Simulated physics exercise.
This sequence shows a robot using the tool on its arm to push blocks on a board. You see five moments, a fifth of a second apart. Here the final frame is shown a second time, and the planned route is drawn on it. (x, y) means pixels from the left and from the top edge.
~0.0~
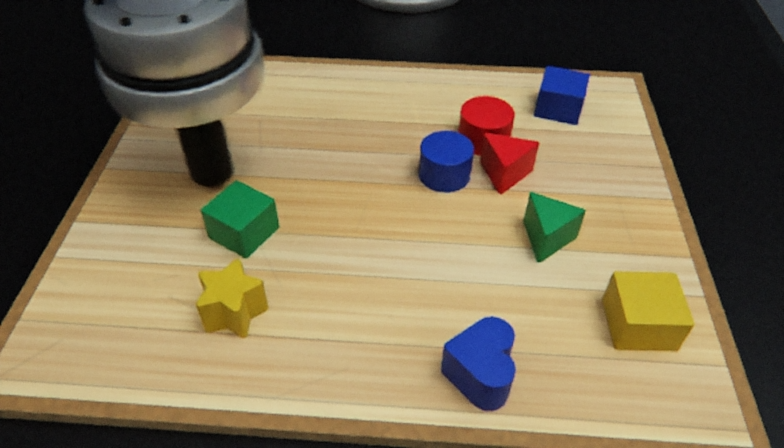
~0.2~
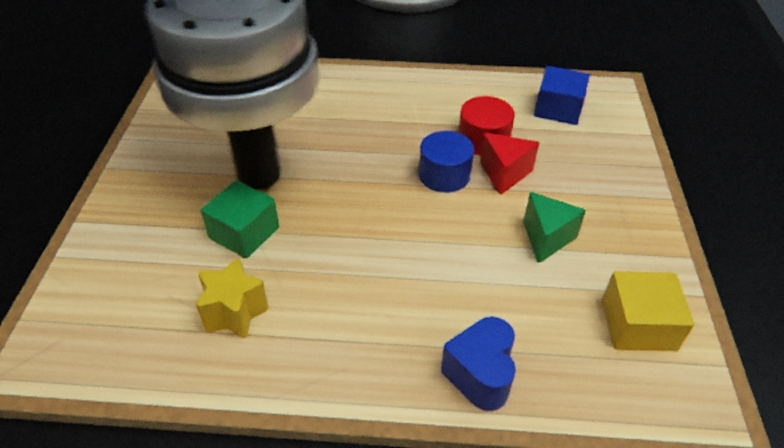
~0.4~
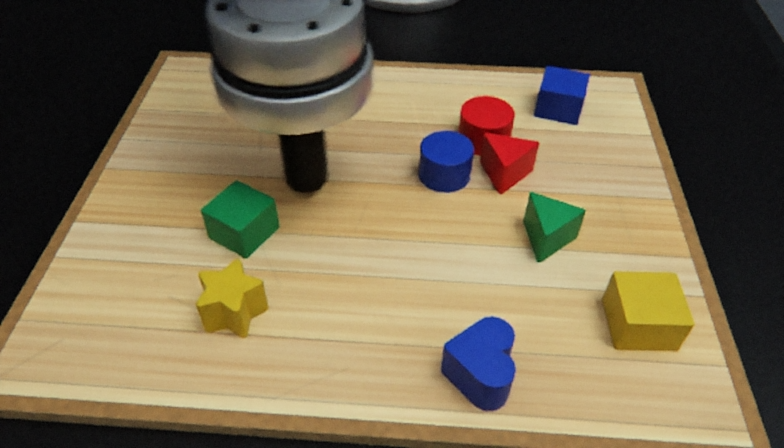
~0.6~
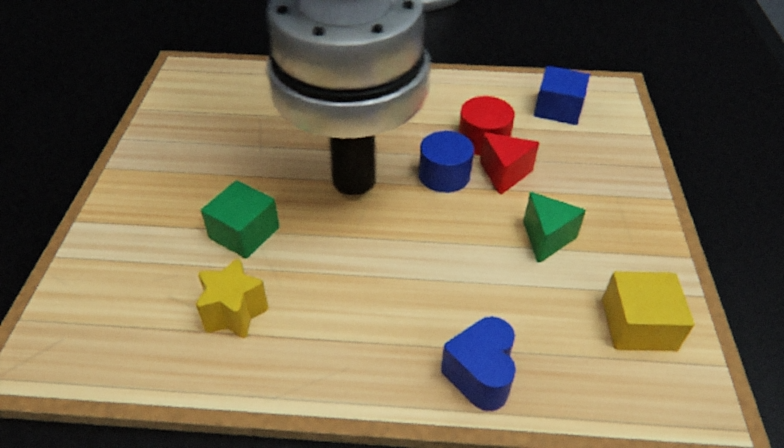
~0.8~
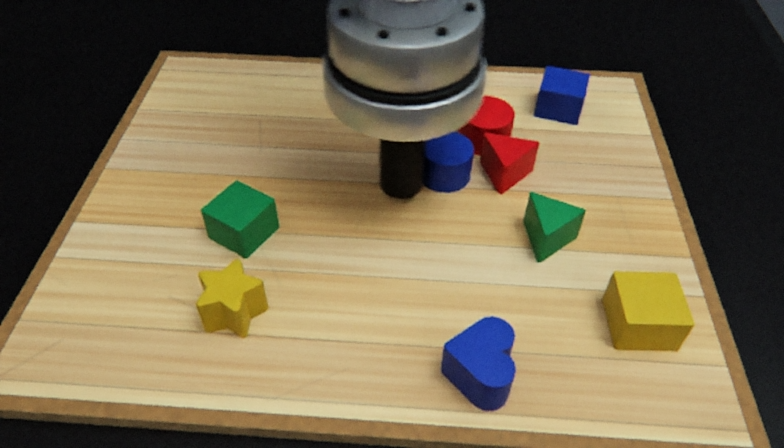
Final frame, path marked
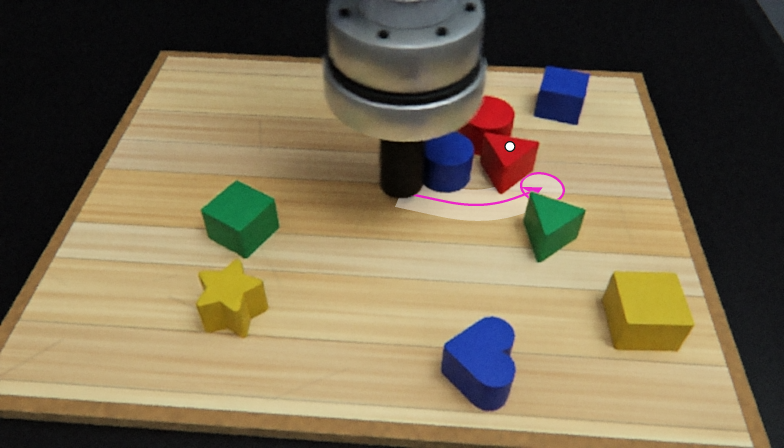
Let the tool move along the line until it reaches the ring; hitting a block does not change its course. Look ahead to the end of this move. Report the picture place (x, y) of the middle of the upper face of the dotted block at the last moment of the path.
It sits at (525, 134).
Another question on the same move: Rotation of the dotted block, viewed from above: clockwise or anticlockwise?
Looking down on the board, it turns counter-clockwise.
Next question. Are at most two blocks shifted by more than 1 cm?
The answer is yes.
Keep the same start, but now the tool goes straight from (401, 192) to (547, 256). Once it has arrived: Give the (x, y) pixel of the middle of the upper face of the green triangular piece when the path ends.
When the path ends, it will be at (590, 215).
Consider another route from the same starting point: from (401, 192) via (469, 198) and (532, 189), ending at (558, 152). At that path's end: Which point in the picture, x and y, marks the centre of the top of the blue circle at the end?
Top centre: (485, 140).
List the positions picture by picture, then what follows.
The first frame shows tip of the tool at (213, 174), middles of tops, blue circle at (447, 147), red triangular piece at (510, 147), green triangular piece at (554, 211).
The second frame shows tool at (260, 176), nothing pushed.
The third frame shows tool at (307, 179), nothing pushed.
The fourth frame shows tool at (354, 182), nothing pushed.
The fifth frame shows tool at (401, 185), blue circle at (447, 147), red triangular piece at (510, 147), green triangular piece at (554, 211).
The line goes from (401, 192) over (450, 202) and (500, 202) to (542, 188); the dot is on the red triangular piece.
The first path, step by step. One third of the way, tool at (451, 195); blue circle at (465, 143).
Two thirds of the way, tool at (502, 195); blue circle at (466, 143); red triangular piece at (515, 142).
At the end, tool at (544, 180); blue circle at (466, 143); red triangular piece at (525, 134), turned 75° anticlockwise; green triangular piece unmoved.
